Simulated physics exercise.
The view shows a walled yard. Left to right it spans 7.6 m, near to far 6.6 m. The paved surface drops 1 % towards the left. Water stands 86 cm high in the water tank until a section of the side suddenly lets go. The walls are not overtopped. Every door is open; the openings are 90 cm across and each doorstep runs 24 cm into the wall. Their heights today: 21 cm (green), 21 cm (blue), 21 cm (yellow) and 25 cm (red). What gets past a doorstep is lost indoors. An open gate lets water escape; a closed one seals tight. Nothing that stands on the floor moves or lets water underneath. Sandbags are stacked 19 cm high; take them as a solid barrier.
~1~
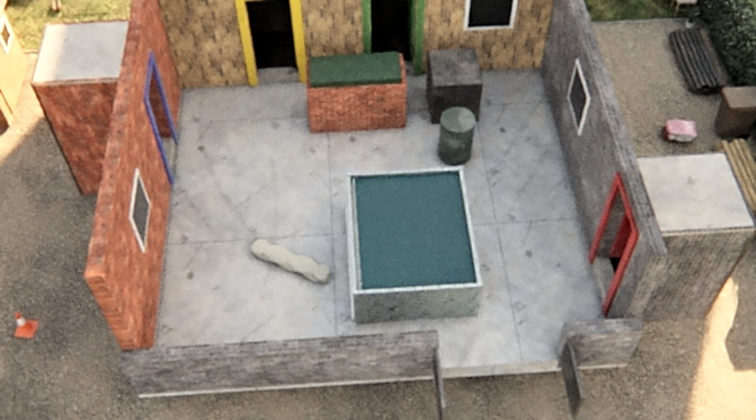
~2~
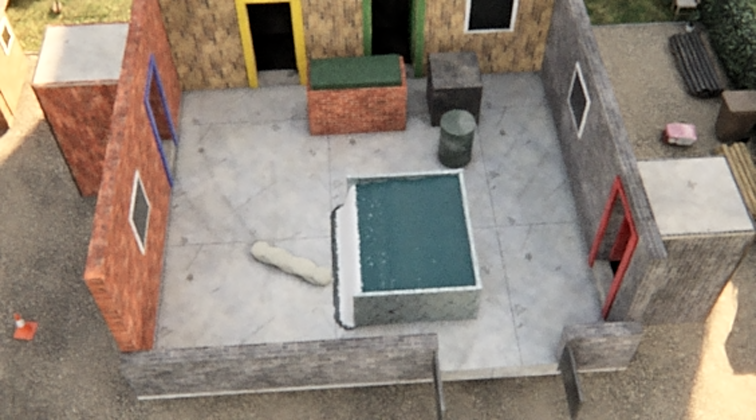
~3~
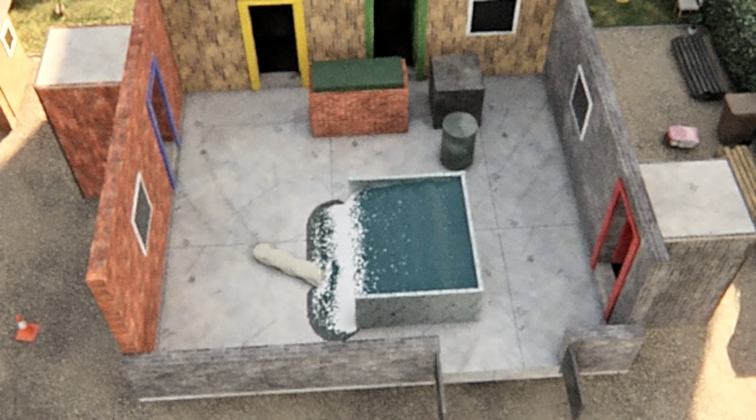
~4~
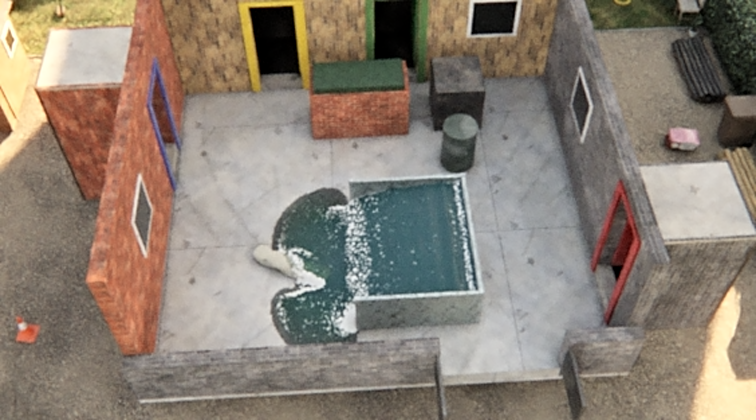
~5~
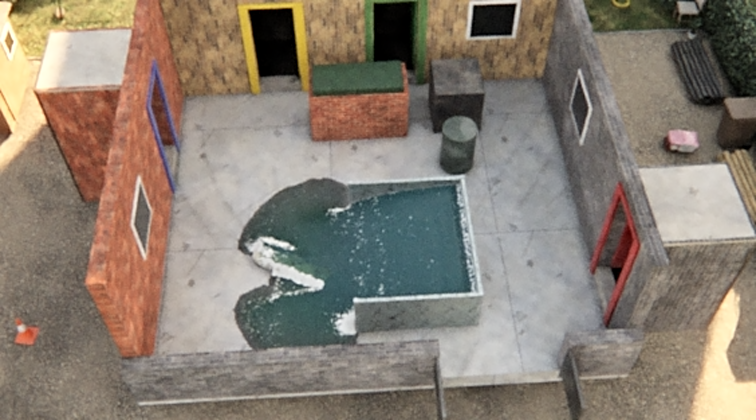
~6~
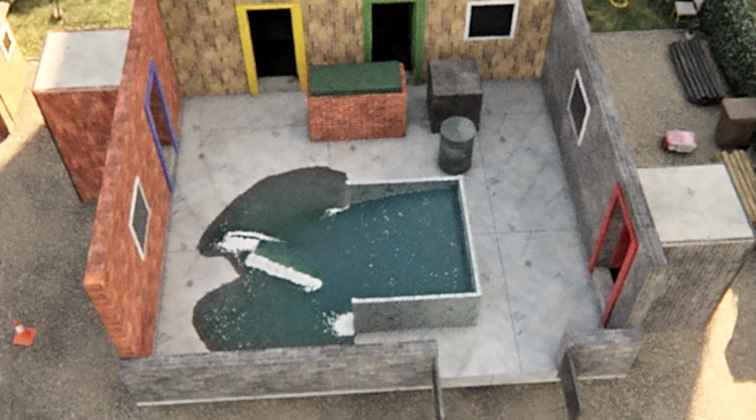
A tank of still, dark green water in a walled yard opened along its left side, and water poured out, foamed around the pale sandbags and spread left across the paved floor.
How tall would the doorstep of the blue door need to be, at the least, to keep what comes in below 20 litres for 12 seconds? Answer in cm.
Close to 26 cm is just enough.
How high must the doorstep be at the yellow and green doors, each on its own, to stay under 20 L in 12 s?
About 21 cm at yellow and 8.5 cm at green.
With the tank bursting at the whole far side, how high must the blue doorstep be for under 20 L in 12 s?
About 24 cm.
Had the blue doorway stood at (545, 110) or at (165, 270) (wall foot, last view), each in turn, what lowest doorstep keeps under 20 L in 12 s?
Roughly 13.0 and 31 cm.
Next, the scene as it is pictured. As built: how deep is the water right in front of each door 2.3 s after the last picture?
In cm: Green 0, blue 25, yellow 9, red 0.
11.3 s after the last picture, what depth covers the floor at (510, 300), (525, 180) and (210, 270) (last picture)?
In that order: 5, 8 and 11 cm.
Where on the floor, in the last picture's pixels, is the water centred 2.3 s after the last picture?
Around (257, 243).
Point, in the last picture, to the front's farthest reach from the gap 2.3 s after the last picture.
Around (182, 100).
Then, 0.7 s after the last picture water covers 40 % of the floor, deepest (56 cm) near (161, 381); 18 cm at the blue door, 0 litres in over its 21 cm doorstep.
Then, 2.3 s after the last picture water covers 45 % of the floor, deepest (48 cm) near (182, 100); 25 cm at the blue door, 41 litres in over its 21 cm doorstep.
Then, 11.3 s after the last picture water covers 95 % of the floor, deepest (14 cm) near (273, 282); 9 cm at the blue door, 48 litres in over its 21 cm doorstep.
At the blue door as built, the water peaked near 32 cm, 1.3 s after the last picture.
Run again over the same 12 s with other heights there, 53 litres in over 20.5 cm, 3 litres over 32 cm. The limit of 20 litres is kept from about 26 cm up.
